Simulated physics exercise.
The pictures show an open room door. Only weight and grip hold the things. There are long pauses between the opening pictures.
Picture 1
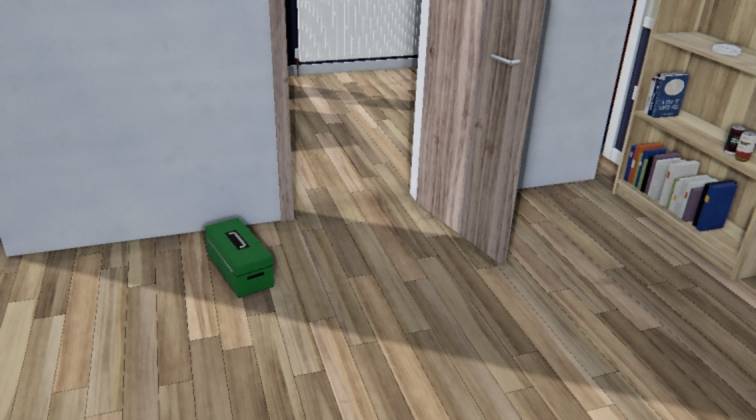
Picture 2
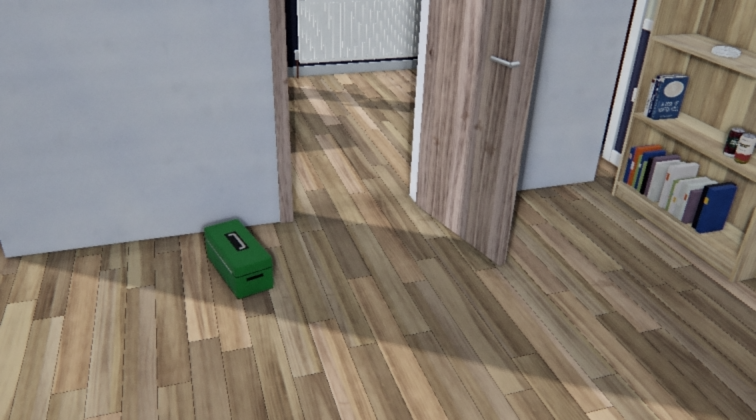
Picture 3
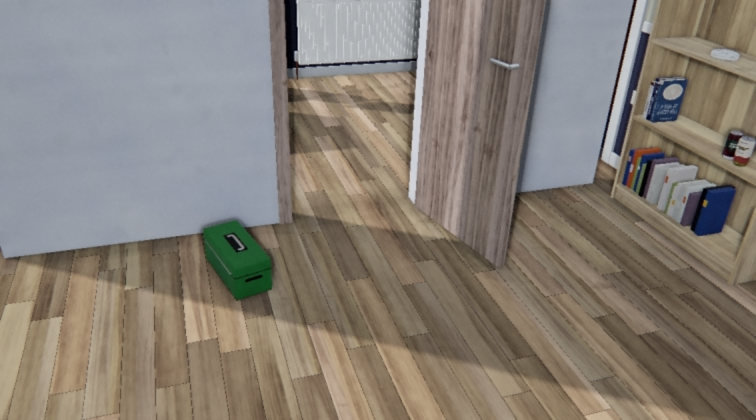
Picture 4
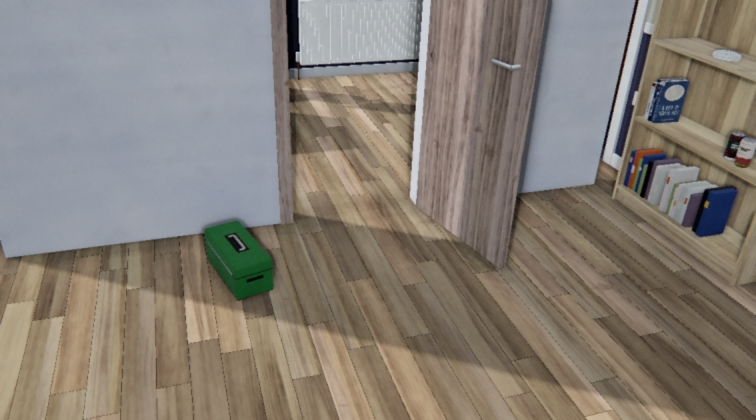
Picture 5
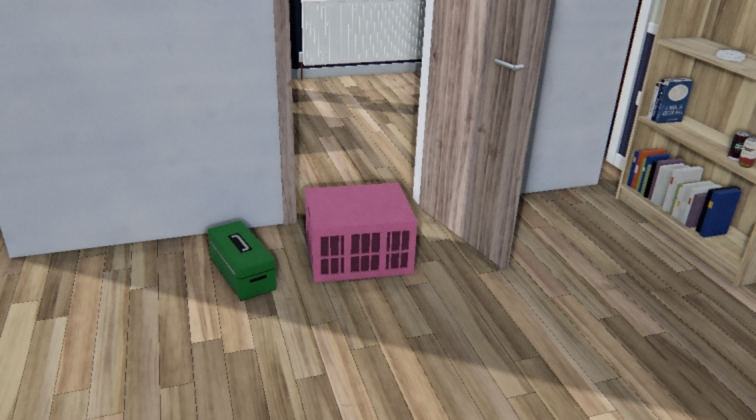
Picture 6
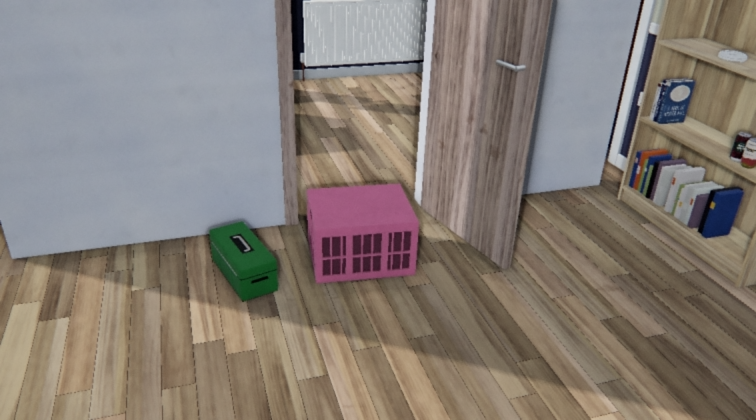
A pink crate with barred openings suddenly appeared in the open doorway, just right of a green toolbox on the wooden floor. Before and after that, the door and everything else stayed practically still.
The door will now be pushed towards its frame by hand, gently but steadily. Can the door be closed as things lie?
It jams.
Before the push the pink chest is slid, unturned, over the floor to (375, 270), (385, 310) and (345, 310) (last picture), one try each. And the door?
First try: It is blocked; second try: It jams; third try: It shuts.
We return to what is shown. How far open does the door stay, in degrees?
Some 65° open.
Then, 0.40 s on from there, door at 94°.
Then, 0.70 s on from there, door at 79°.
Then, 0.90 s on from there, door at 69°.
In the end, door at 67°; both unmoved. At the end, from the last picture's camera, pink chest near (358, 231).
